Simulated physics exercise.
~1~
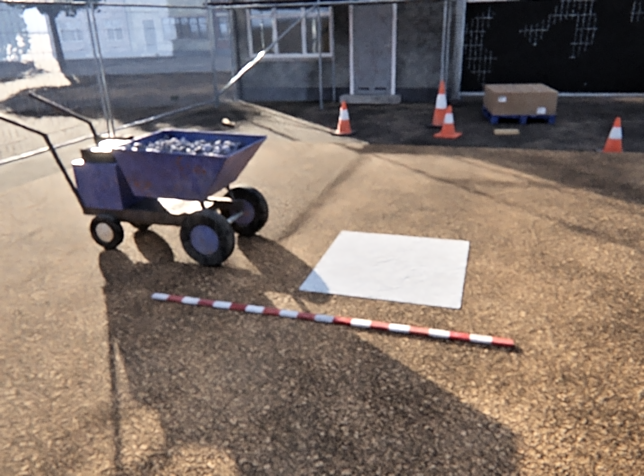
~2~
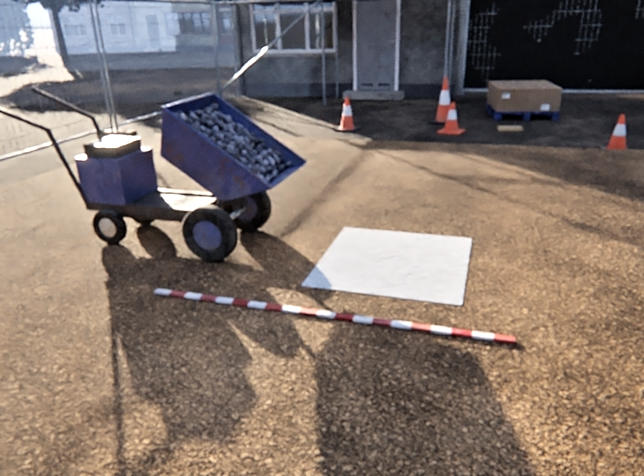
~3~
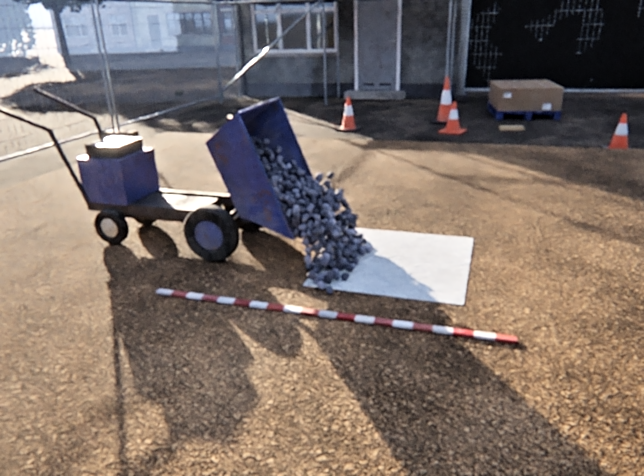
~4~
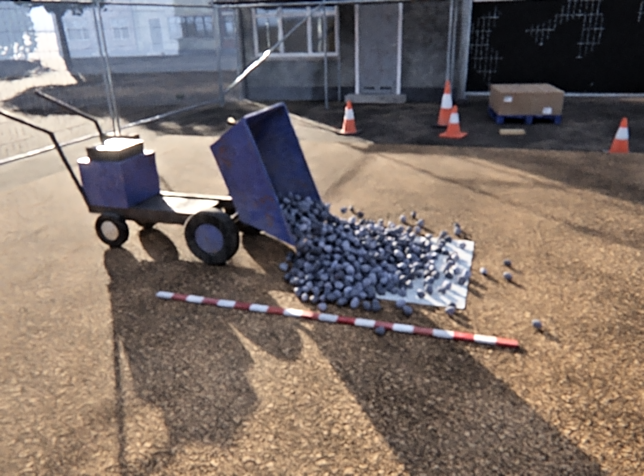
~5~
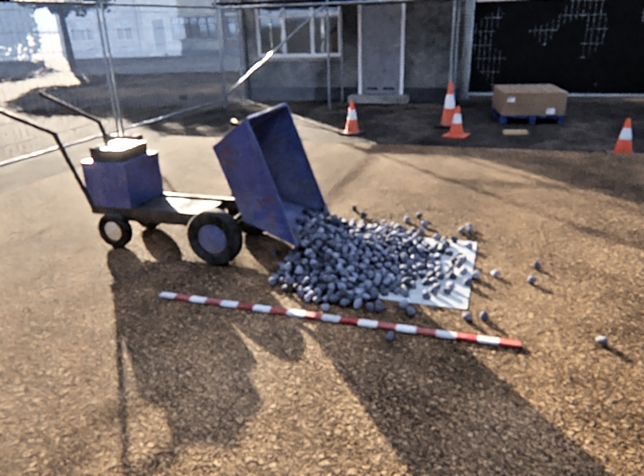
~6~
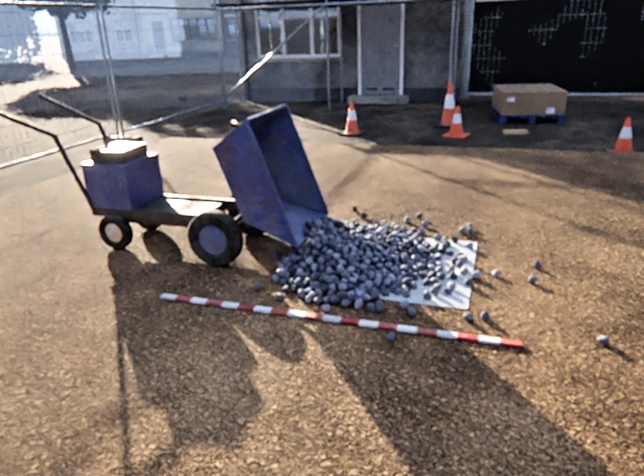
A blue motor barrow with black wheels and a skip full of grey stones stands at the left of a sunlit paved yard, seen from slightly above by a gently swaying camera. A white sheet lies flat to its right, with a red and white banded pole in front and orange cones, a box and a building behind. The skip tips steeply forward to the right, and the stones pour out in a rush. They spread across the sheet, a few rolling beyond it. Finally the skip stays raised, looking empty, above a still heap mostly covering the sheet.
